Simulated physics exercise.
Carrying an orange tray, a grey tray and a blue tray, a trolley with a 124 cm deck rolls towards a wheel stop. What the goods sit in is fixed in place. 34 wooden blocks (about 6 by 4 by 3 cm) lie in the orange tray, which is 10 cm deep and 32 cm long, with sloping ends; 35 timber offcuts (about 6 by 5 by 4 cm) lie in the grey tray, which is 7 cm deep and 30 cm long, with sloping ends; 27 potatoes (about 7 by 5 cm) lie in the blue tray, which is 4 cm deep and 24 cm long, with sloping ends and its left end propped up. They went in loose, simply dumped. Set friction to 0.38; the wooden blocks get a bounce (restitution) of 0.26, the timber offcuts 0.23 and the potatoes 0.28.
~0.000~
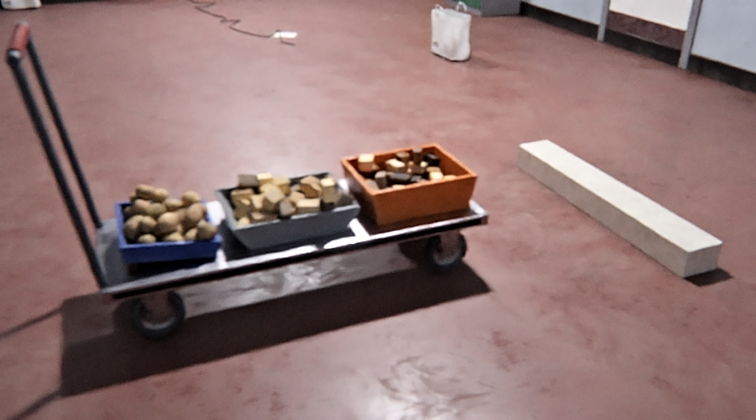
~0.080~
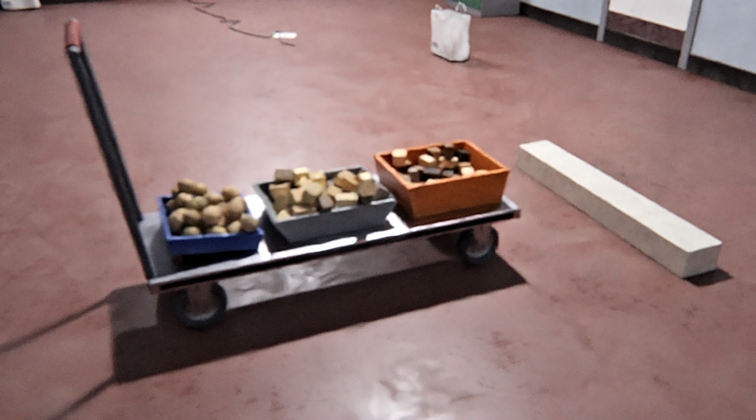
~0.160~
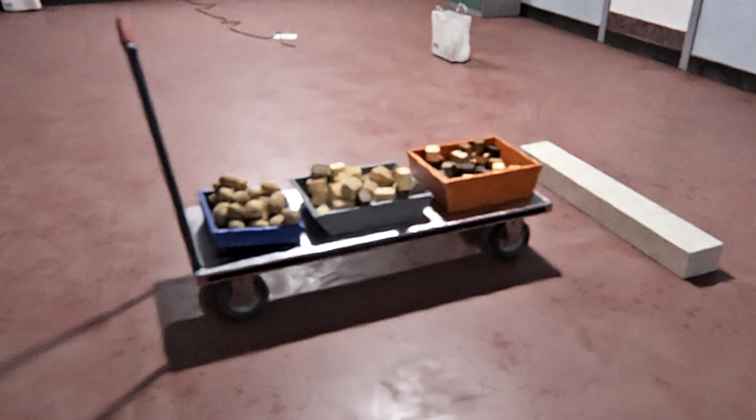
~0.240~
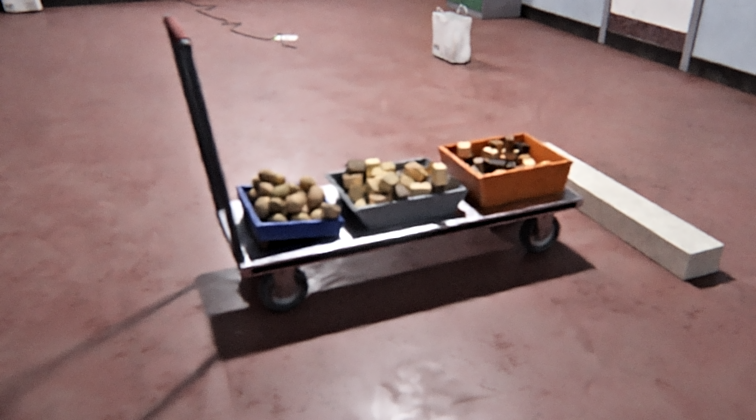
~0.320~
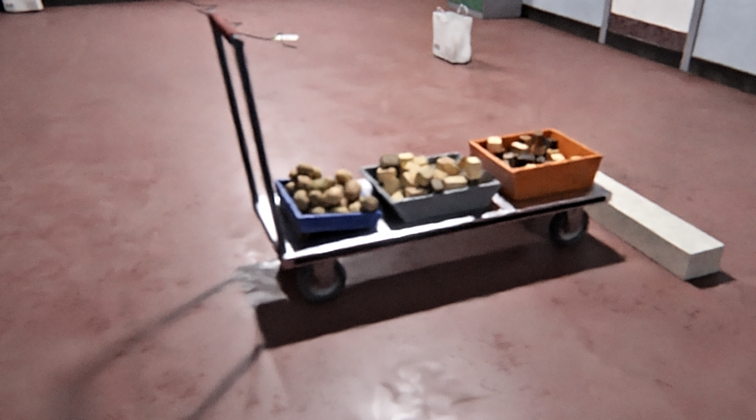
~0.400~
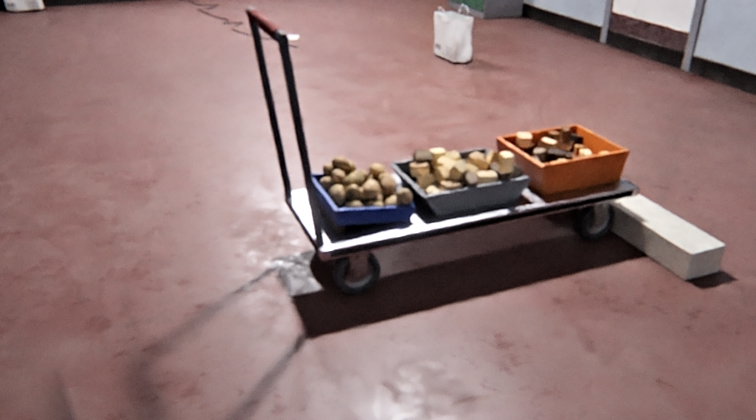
In this clip, a flat trolley carrying a blue tray of potatoes, a grey tray of wooden pieces and an orange tray of wooden blocks rolls steadily rightward across a reddish floor, closing in on a long pale beam.
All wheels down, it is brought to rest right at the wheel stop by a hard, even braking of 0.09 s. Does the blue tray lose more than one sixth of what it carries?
Yes.
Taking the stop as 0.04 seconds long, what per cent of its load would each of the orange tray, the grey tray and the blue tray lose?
Orange tray 0 %, grey tray 10 %, blue tray 20 %.
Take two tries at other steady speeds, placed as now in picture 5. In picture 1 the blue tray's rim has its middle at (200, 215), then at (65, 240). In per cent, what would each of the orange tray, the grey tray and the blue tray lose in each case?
Try by try, the orange tray would lose 0 then 0 per cent, the grey tray 0 then 20 per cent, and the blue tray 30 then 30 per cent.
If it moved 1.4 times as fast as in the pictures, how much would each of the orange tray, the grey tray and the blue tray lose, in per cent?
In that case the orange tray sheds 0 per cent, the grey tray 20 per cent and the blue tray 30 per cent.
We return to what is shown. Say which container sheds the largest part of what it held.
Blue tray.
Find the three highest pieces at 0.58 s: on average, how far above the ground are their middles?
I'd say near 36 cm.
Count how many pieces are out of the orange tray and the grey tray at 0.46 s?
Estimate at that time - orange tray 0, grey tray 0, give or take.
After 0.46 s, the orange tray has all 34, the grey tray has all 35 and the blue tray is down by 1 of 27.
After 0.58 s, the orange tray has all 34, the grey tray is down by 1 of 35 and the blue tray is down by 6 of 27.
After 0.81 s, the orange tray has all 34, the grey tray is down by 2 of 35 and the blue tray is down by 8 of 27.
Final count (at 1.32 s), the orange tray has all 34, the grey tray is down by 2 of 35 and the blue tray is down by 8 of 27. Asked share, 8 of 27, 30 per cent.
